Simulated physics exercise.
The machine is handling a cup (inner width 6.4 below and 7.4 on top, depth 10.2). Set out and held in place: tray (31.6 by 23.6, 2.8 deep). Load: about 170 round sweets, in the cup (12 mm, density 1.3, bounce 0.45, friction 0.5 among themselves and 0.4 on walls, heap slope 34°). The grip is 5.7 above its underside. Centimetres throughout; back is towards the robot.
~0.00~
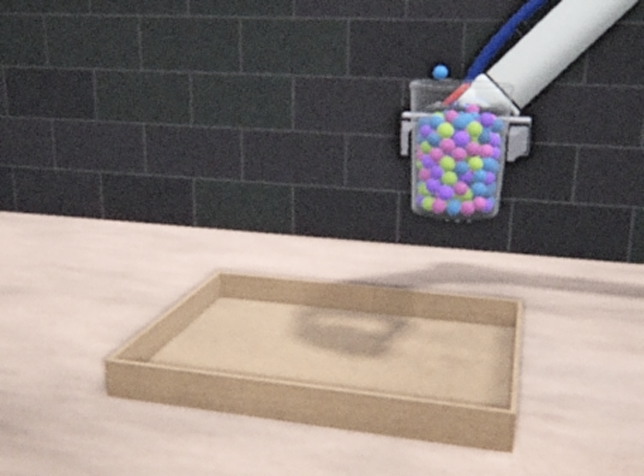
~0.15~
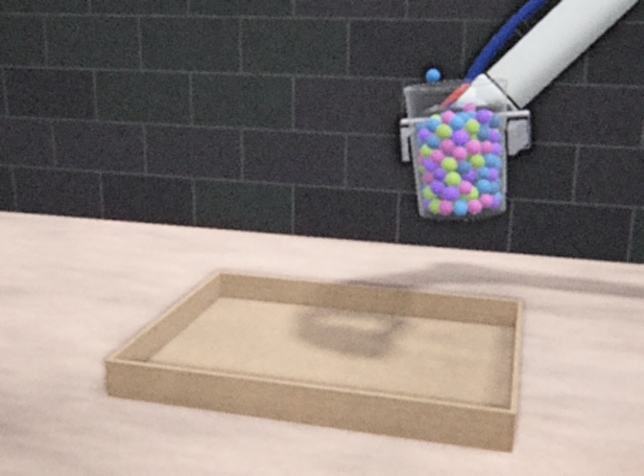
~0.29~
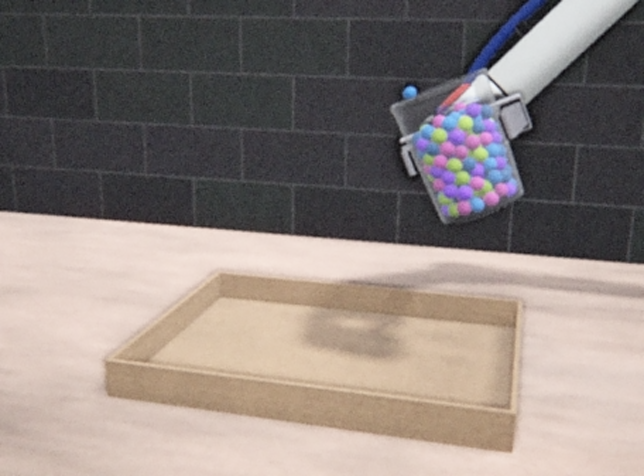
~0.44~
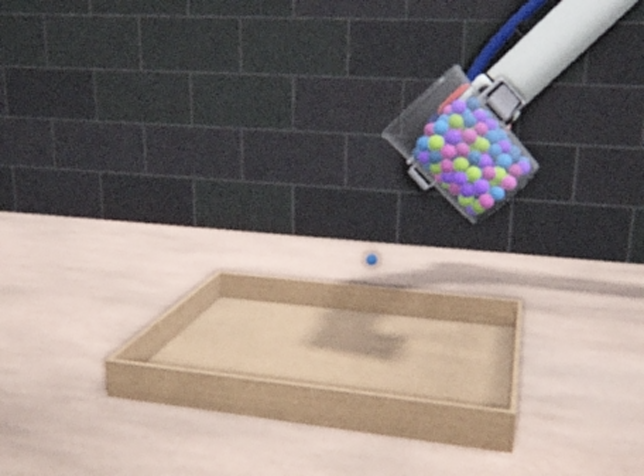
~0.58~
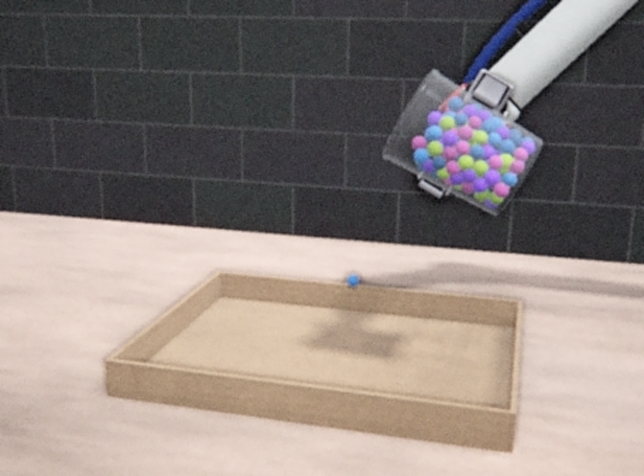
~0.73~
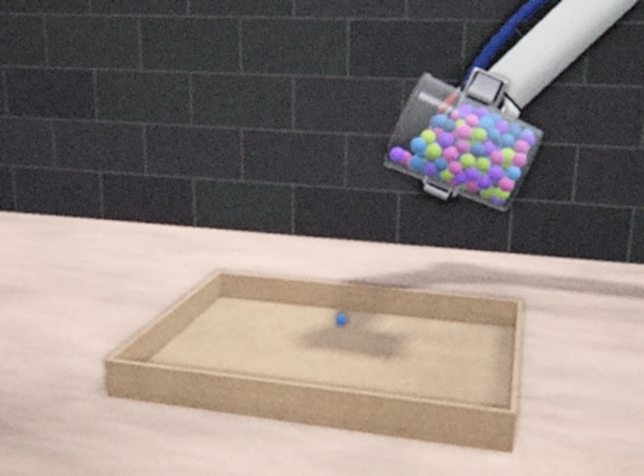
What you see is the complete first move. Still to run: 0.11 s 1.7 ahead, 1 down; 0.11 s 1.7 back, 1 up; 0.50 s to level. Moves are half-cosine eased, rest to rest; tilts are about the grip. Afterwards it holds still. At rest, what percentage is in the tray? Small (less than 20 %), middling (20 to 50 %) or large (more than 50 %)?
In the tray the share is small, less than 20 %.
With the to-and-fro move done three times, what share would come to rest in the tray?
It would be near 5 per cent.
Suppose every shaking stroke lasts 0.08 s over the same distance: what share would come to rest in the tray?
It would be near 5 per cent.
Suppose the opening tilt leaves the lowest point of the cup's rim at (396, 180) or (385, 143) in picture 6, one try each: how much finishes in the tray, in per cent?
Some 15 and 0 per cent.
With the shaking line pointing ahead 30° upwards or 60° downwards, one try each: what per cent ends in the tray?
About 5 and 0 per cent.
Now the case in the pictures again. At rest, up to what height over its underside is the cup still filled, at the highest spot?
Roughly 10.0 cm.
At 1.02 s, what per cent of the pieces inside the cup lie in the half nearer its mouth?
Some 40 per cent.
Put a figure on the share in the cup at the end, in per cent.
About 100 per cent.
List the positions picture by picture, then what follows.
The first picture shows cup middle at (458, 151), level; upper third of the load around (460, 131), from x 425 to 495, top at y 75; 166 in the cup.
The second picture shows cup middle at (459, 151), tilted 7° forward; upper third of the load around (460, 132), from x 420 to 495, top at y 75.
The third picture shows cup middle at (461, 150), tilted 24° forward; upper third of the load around (464, 133), from x 410 to 510, top at y 95; 165 in the cup, 1 in flight or on a rim.
The fourth picture shows cup middle at (463, 149), tilted 45° forward; upper third of the load around (464, 130), from x 370 to 525, top at y 105; 165 in the cup, 1 in flight or on a rim.
The fifth picture shows cup middle at (465, 147), tilted 62° forward; upper third of the load around (470, 131), from x 355 to 530, top at y 105; 165 in the cup, 1 in the tray.
The sixth picture shows cup middle at (465, 146), tilted 69° forward; upper third of the load around (472, 132), from x 340 to 530, top at y 110; 165 in the cup, 1 in the tray.
By 1.02 s, tilted 66° forward, highest piece 22 above the table; 165 in the cup, 1 in the tray.
By 1.31 s, tilted 13° forward, highest piece 24 above the table; 165 in the cup, 1 in the tray.
By 1.65 s, level, highest piece 24 above the table; 165 in the cup, 1 in the tray.
By 2.70 s, level, highest piece 24 above the table; 165 in the cup, 1 in the tray.
Final count, 165 in the cup, 1 in the tray. That is 1 % in the tray.
